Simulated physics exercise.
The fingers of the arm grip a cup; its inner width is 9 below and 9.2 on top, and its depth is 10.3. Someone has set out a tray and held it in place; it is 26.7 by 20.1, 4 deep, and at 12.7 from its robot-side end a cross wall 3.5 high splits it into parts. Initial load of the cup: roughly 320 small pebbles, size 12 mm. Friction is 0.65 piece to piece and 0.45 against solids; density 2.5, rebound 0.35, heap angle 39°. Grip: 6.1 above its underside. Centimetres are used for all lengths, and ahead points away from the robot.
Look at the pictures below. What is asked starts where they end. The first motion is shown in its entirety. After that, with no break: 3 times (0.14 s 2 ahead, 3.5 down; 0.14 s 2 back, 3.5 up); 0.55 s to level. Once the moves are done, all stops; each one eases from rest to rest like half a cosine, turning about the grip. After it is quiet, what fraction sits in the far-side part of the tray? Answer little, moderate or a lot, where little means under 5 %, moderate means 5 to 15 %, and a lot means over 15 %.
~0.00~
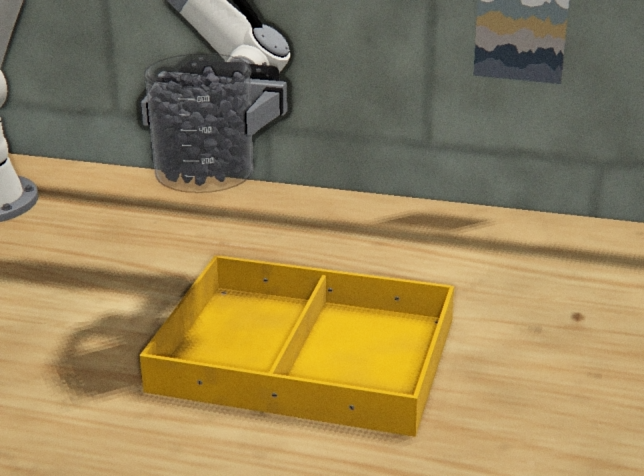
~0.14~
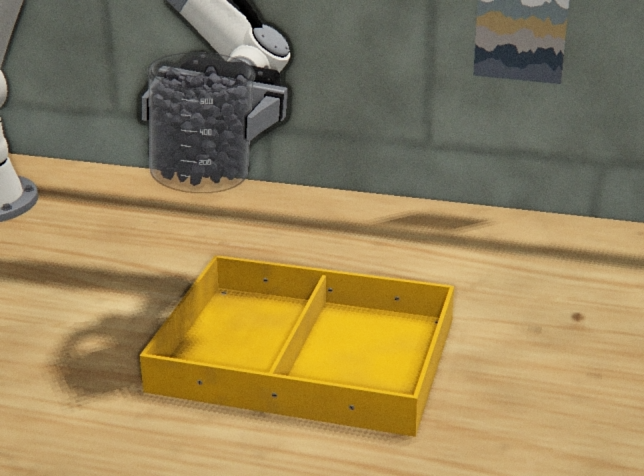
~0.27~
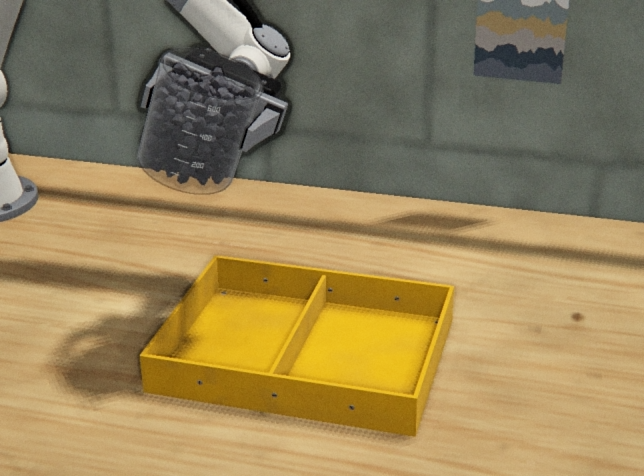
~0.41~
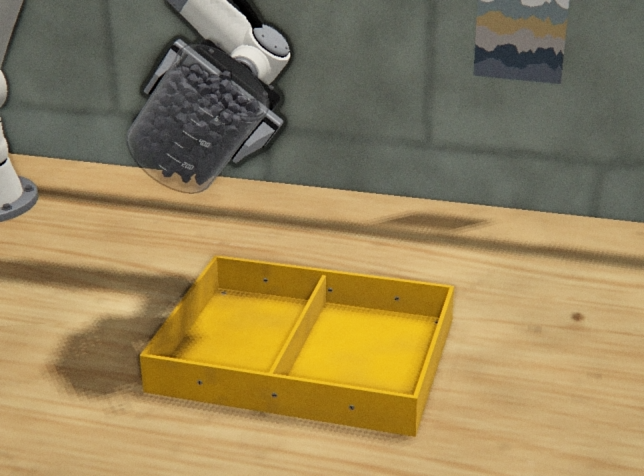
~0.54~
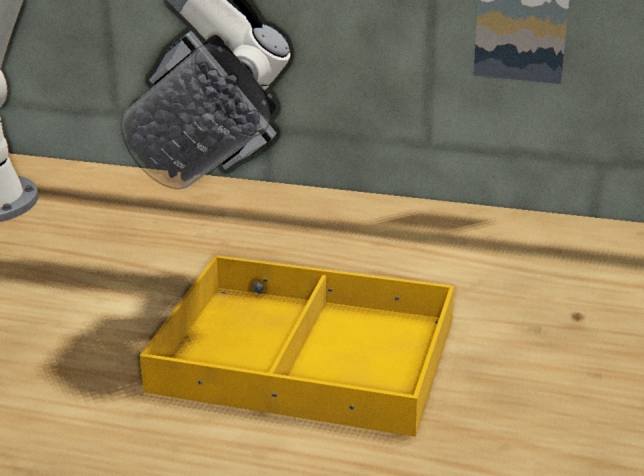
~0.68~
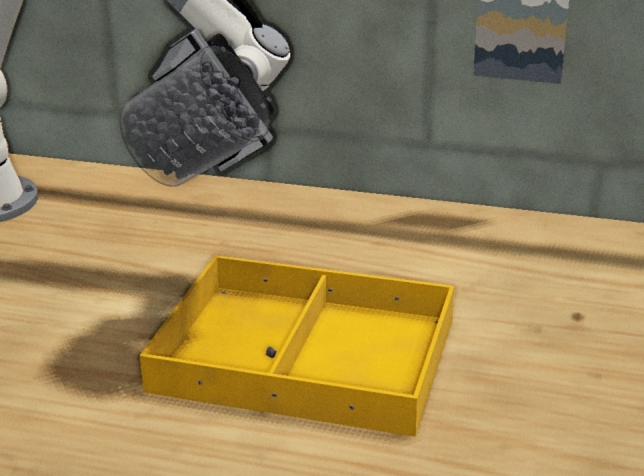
Little.
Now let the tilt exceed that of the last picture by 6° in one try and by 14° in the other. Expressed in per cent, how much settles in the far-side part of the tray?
Estimates: 0 % then 5 %.
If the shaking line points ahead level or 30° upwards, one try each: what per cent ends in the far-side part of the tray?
You'd get about 5 per cent with the first setting and about 10 per cent with the second.
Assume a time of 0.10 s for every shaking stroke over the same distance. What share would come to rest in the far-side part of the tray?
In that case around 5 per cent.
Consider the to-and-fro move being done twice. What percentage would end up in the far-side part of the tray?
In that case it would be near 0 percent.
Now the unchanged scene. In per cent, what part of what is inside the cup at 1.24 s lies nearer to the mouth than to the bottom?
Roughly 50 %.
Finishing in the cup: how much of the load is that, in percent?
Roughly 100 percent.
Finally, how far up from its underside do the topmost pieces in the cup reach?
Height at rest: Approx. 10.5 cm.
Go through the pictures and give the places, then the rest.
In the first frame, cup middle at (201, 124), level; upper third of the load around (199, 99), from x 155 to 245, top at y 75; 324 in the cup.
In the second frame, cup middle at (200, 124), tilted 5° forward; upper third of the load around (200, 98), from x 160 to 240, top at y 75.
In the third frame, cup middle at (198, 123), tilted 19° forward; upper third of the load around (197, 101), from x 150 to 250, top at y 70.
In the fourth frame, cup middle at (196, 121), tilted 36° forward; upper third of the load around (195, 99), from x 140 to 255, top at y 70; 323 in the cup, 1 in flight or on a rim.
In the fifth frame, cup middle at (194, 120), tilted 50° forward; upper third of the load around (193, 98), from x 135 to 260, top at y 70; 323 in the cup, 1 in flight or on a rim.
In the sixth frame, cup middle at (193, 119), tilted 55° forward; upper third of the load around (194, 96), from x 135 to 270, top at y 70; 323 in the cup, 1 in the robot-side part.
After 1.24 s, tilted 55° forward, highest piece 30 above the table; 323 in the cup, 1 in the robot-side part.
After 1.79 s, tilted 28° forward, highest piece 29 above the table; 323 in the cup, 1 in the robot-side part.
After 2.27 s, level, highest piece 30 above the table; 323 in the cup, 1 in the robot-side part.
After 3.32 s, level, highest piece 30 above the table; 323 in the cup, 1 in the robot-side part.
At rest, 323 in the cup, 1 in the robot-side part. That is 0 % in the far-side part of the tray.
